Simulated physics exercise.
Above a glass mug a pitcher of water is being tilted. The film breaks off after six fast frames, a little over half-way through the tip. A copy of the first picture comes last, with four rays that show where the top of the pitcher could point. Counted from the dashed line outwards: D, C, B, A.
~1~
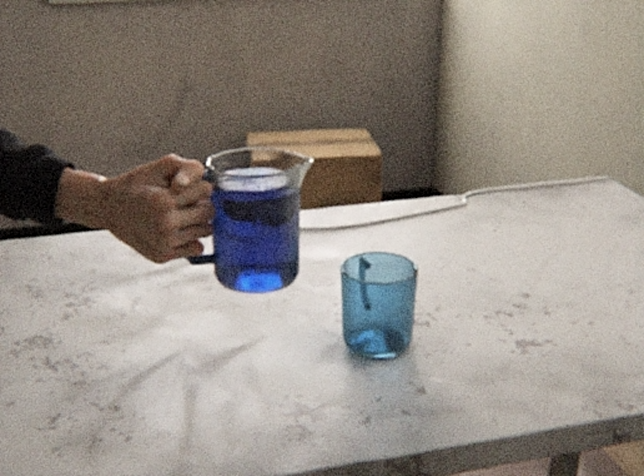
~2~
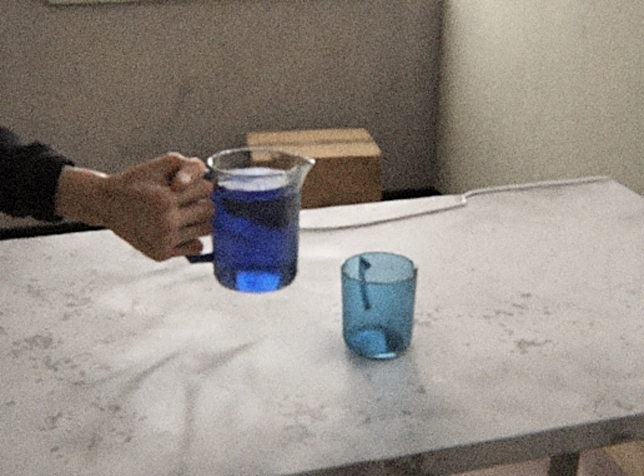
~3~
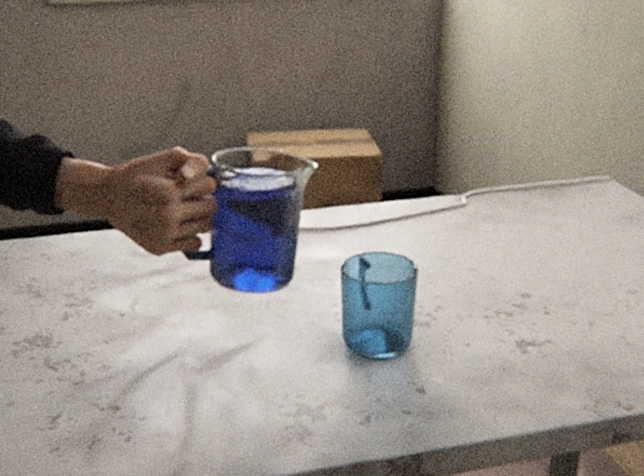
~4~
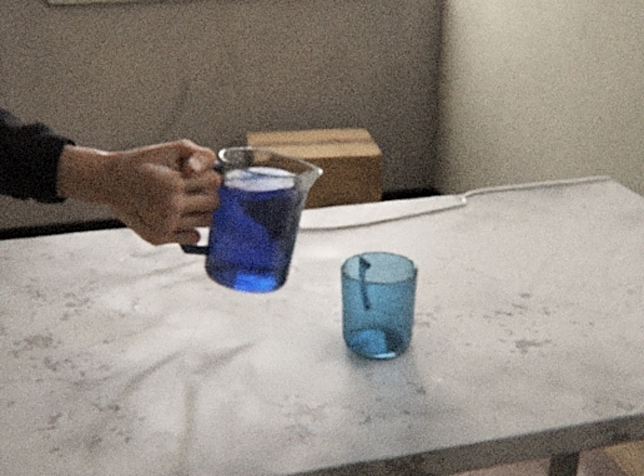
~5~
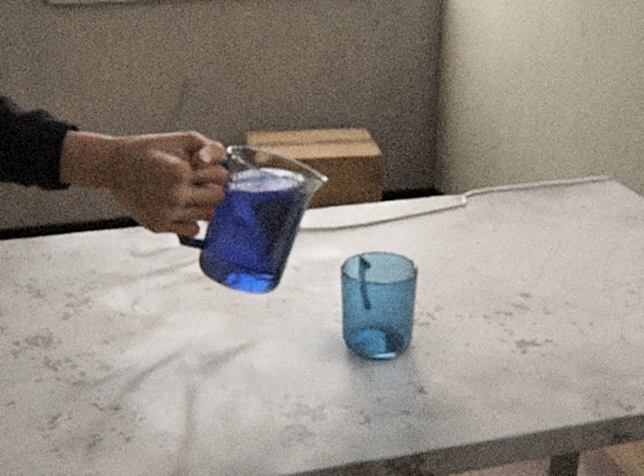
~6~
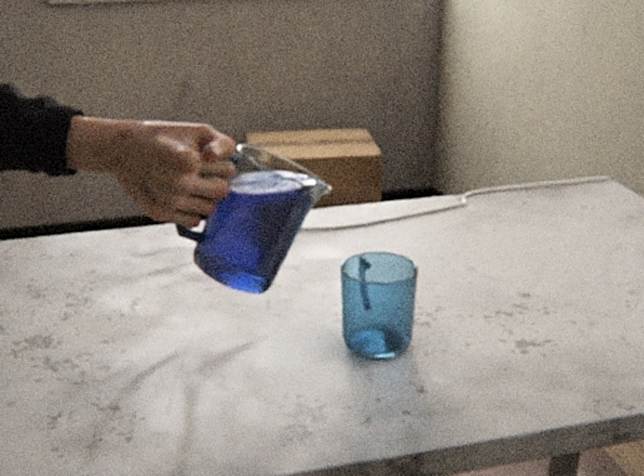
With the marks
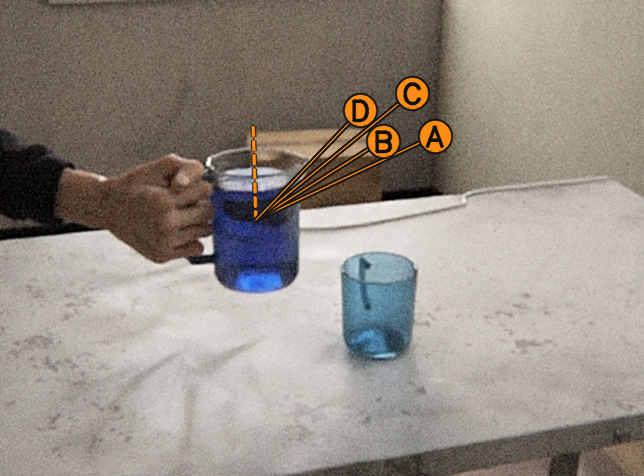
A hand holds a pitcher of blue liquid upright, then tilts it rightward above a glass.
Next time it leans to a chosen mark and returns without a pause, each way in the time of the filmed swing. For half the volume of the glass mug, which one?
I would pick tilt B.
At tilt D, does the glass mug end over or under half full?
Under.
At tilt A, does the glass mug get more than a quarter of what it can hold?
Yes, it does.
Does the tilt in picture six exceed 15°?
Yes.
On the marked copy, A at (419, 142); B at (368, 149); C at (399, 103); D at (348, 123).
If A is chosen, the glass mug ends with about 66 % of what it can hold.
If B is chosen, the glass mug ends with about 49 % of what it can hold.
If C is chosen, the glass mug ends with about 35 % of what it can hold.
If D is chosen, the glass mug ends with about 23 % of what it can hold.
